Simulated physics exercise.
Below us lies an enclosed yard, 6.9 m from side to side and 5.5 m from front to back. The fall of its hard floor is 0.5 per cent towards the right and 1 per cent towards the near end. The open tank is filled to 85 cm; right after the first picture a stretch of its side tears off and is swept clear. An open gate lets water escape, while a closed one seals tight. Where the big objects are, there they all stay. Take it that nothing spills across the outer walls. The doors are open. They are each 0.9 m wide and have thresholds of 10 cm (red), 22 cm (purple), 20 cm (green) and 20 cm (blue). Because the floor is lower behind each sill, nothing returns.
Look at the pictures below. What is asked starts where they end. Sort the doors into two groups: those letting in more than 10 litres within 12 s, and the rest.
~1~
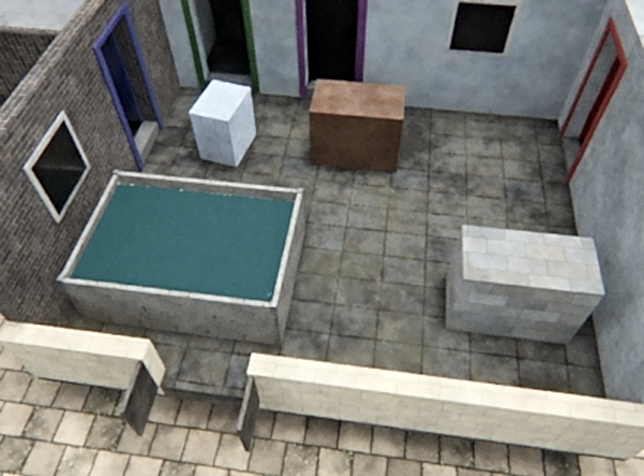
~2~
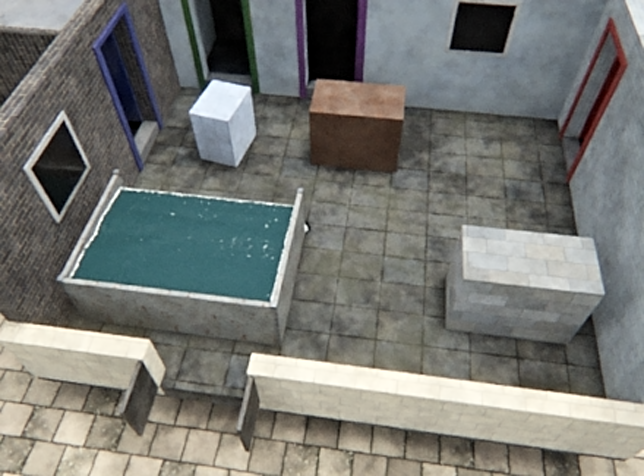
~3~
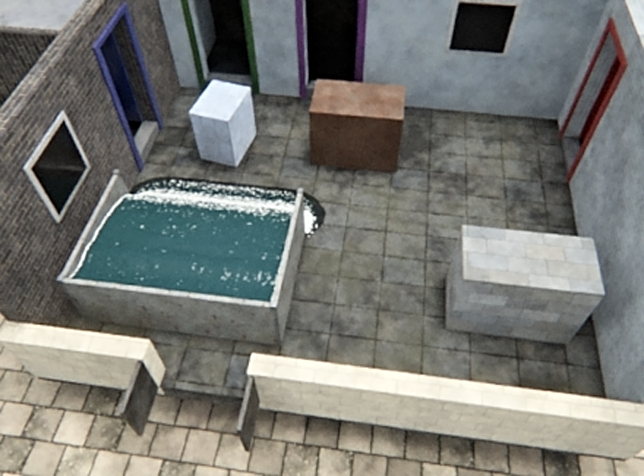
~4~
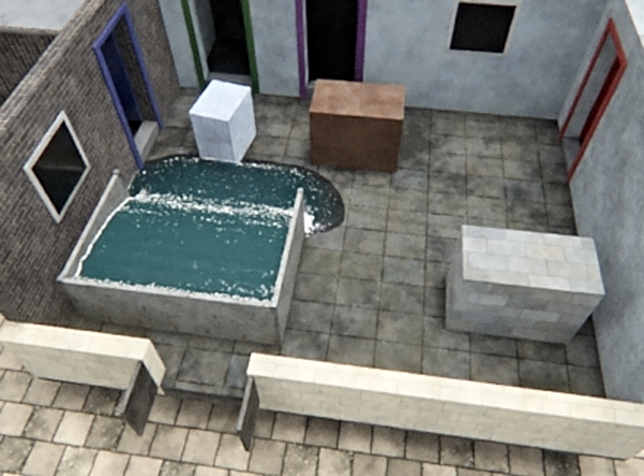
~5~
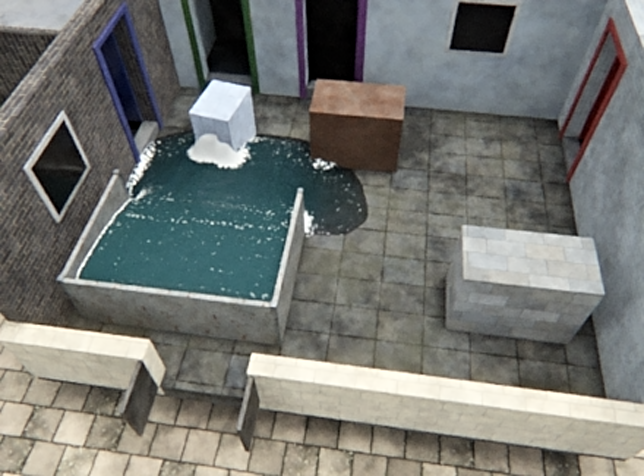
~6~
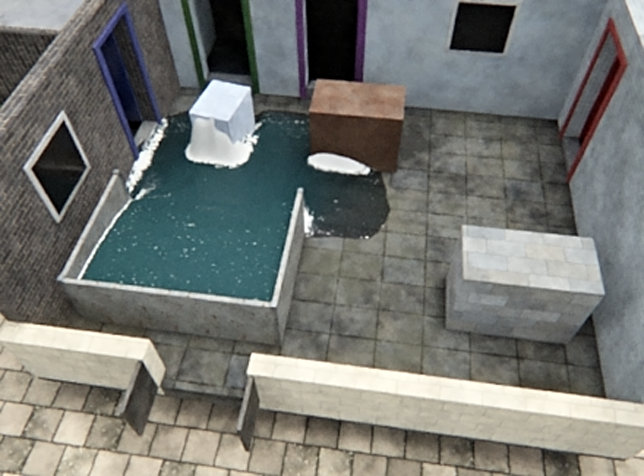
The red door goes in the first group; the purple door goes in the first group; the green door goes in the first group; the blue door goes in the first group.
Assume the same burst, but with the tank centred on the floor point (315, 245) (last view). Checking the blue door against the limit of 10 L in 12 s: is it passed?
In that case blue comes out short of the limit.
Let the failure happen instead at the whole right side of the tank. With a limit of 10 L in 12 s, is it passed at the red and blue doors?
Compared with the limit, red is higher and blue is lower.
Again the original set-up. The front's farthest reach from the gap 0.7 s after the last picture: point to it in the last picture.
(486, 174).
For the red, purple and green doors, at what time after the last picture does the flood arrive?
Red = 1.6 s, purple = 0.2 s, green = 0.2 s.
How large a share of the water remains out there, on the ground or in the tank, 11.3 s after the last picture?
Roughly 82 in a hundred.
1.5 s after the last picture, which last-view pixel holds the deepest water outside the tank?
At about (255, 96).
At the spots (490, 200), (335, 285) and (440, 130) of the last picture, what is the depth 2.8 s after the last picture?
Listed order: 3 / 0 / 6 cm.
Then, 0.7 s after the last picture water covers 35 % of the floor and is deepest (56 cm) near (180, 89); red door not reached, purple door 39 cm at the sill, 31 L in, green door 23 cm at the sill, 3 L in, blue door 37 cm at the sill, 10 L in.
Then, 1.5 s after the last picture water covers 60 % of the floor and is deepest (52 cm) near (255, 96); red door not reached, purple door 34 cm at the sill, 137 L in, green door 39 cm at the sill, 48 L in, blue door 31 cm at the sill, 80 L in.
Then, 2.8 s after the last picture water covers 75 % of the floor and is deepest (30 cm) near (302, 148); red door 18 cm at the sill, 10 L in, purple door 25 cm at the sill, 190 L in, green door 25 cm at the sill, 118 L in, blue door 20 cm at the sill, 102 L in.
Then, 6.3 s after the last picture water covers 95 % of the floor and is deepest (16 cm) near (565, 174); red door 15 cm at the sill, 86 L in, purple door 7 cm at the sill, 195 L in, green door 7 cm at the sill, 129 L in, blue door 8 cm at the sill, 104 L in.
Then, 11.3 s after the last picture water covers 100 % of the floor and is deepest (20 cm) near (608, 428); red door 11 cm at the sill, 106 L in, purple door 9 cm at the sill, 195 L in, green door 9 cm at the sill, 129 L in, blue door 9 cm at the sill, 104 L in.
